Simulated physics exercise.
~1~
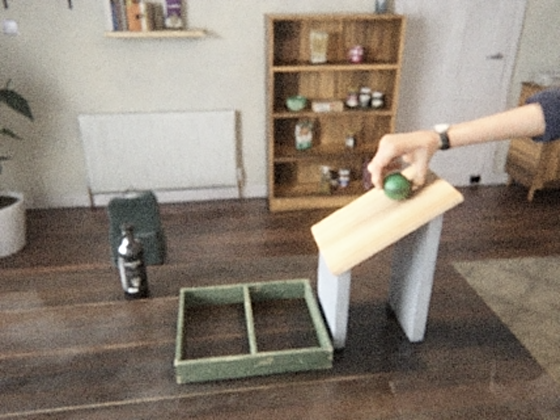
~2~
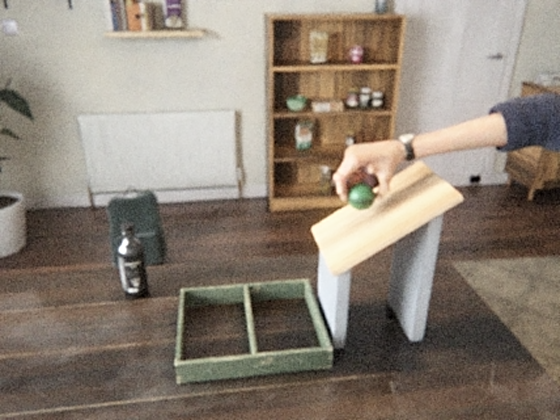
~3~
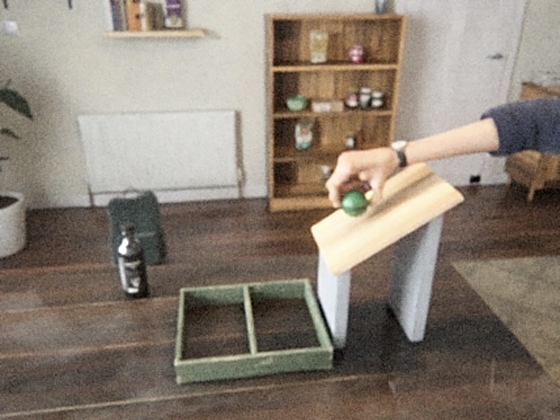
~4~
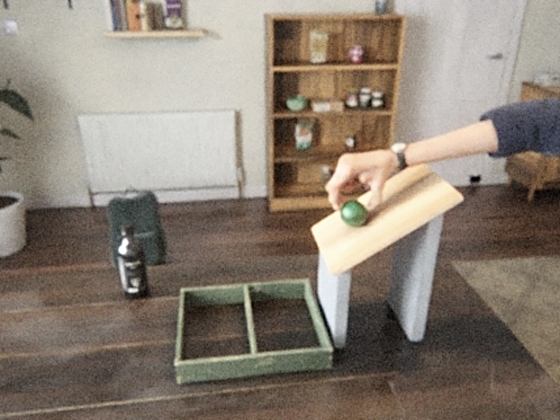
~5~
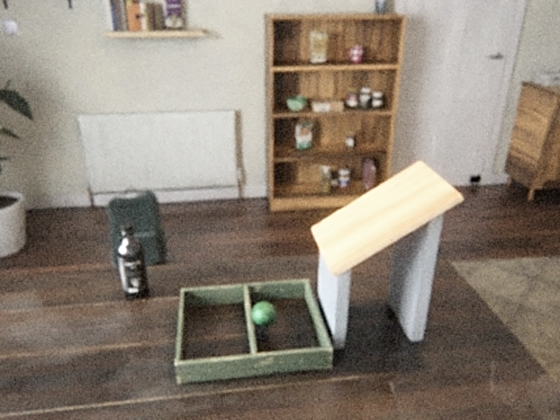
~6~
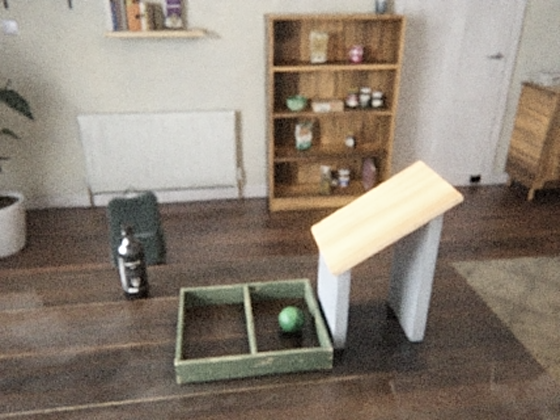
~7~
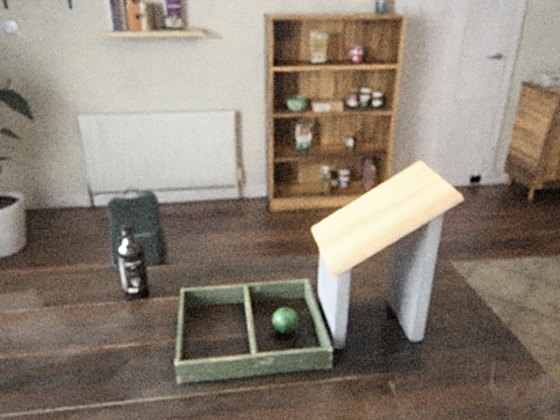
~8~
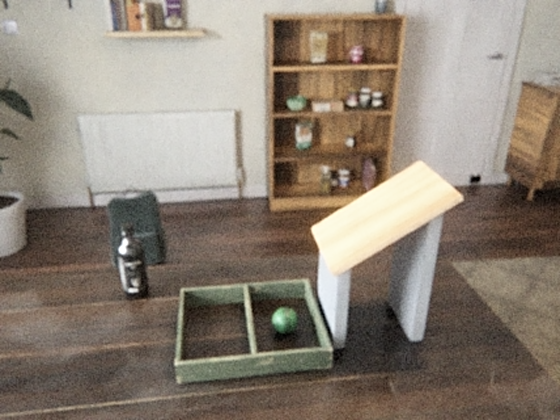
Green ball released by a hand on a slanted board, dropping into the tray's nearer bay, shifting slightly and settling there.
